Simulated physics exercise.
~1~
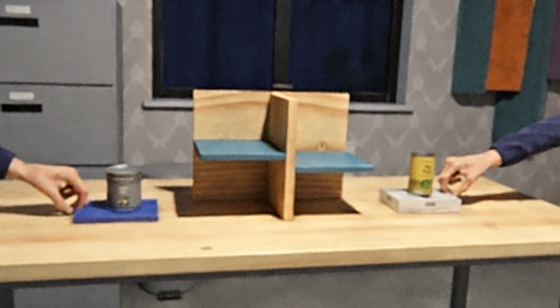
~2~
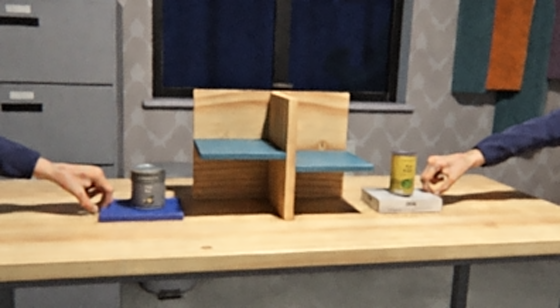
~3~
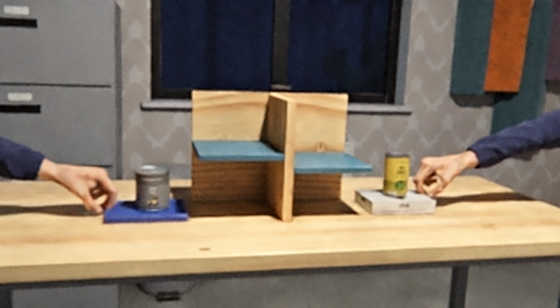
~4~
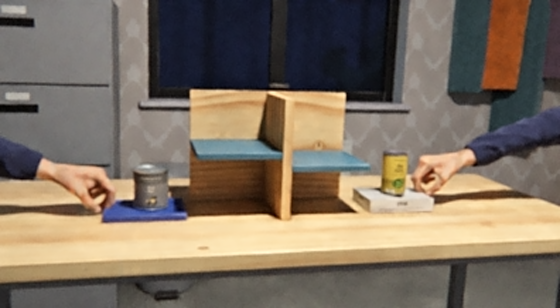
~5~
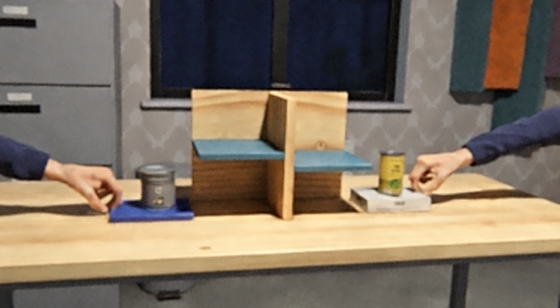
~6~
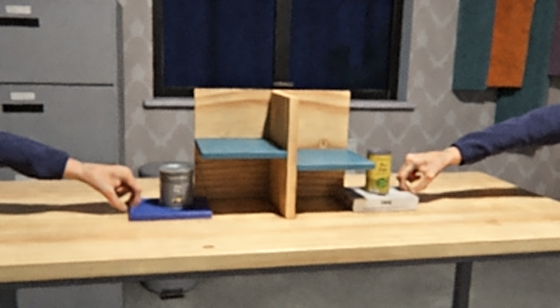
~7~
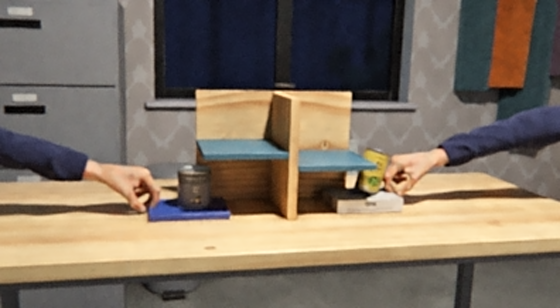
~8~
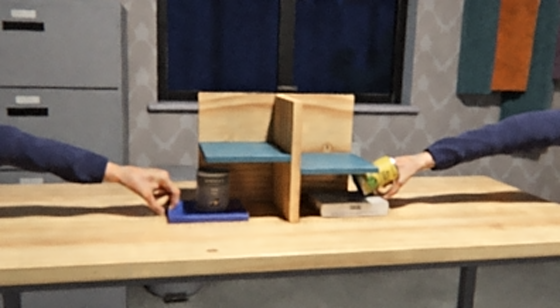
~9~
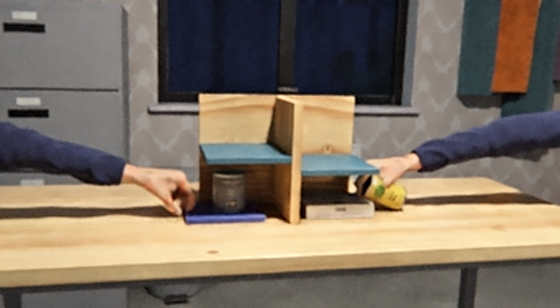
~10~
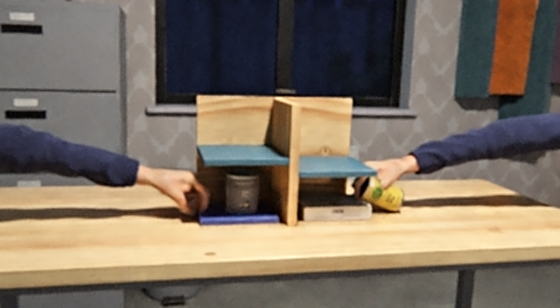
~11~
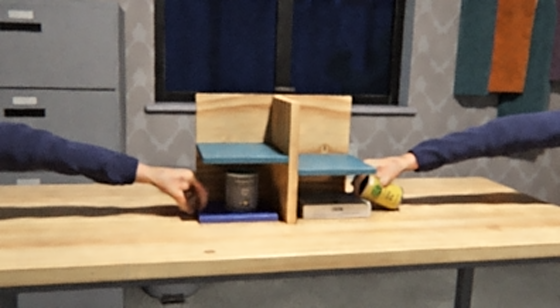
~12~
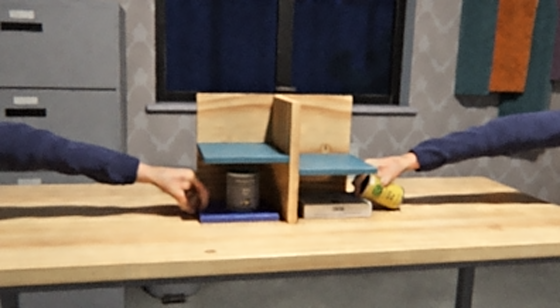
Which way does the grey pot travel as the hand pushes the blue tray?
The grey pot travels to the right, riding on the blue tray until it is under the shelf.
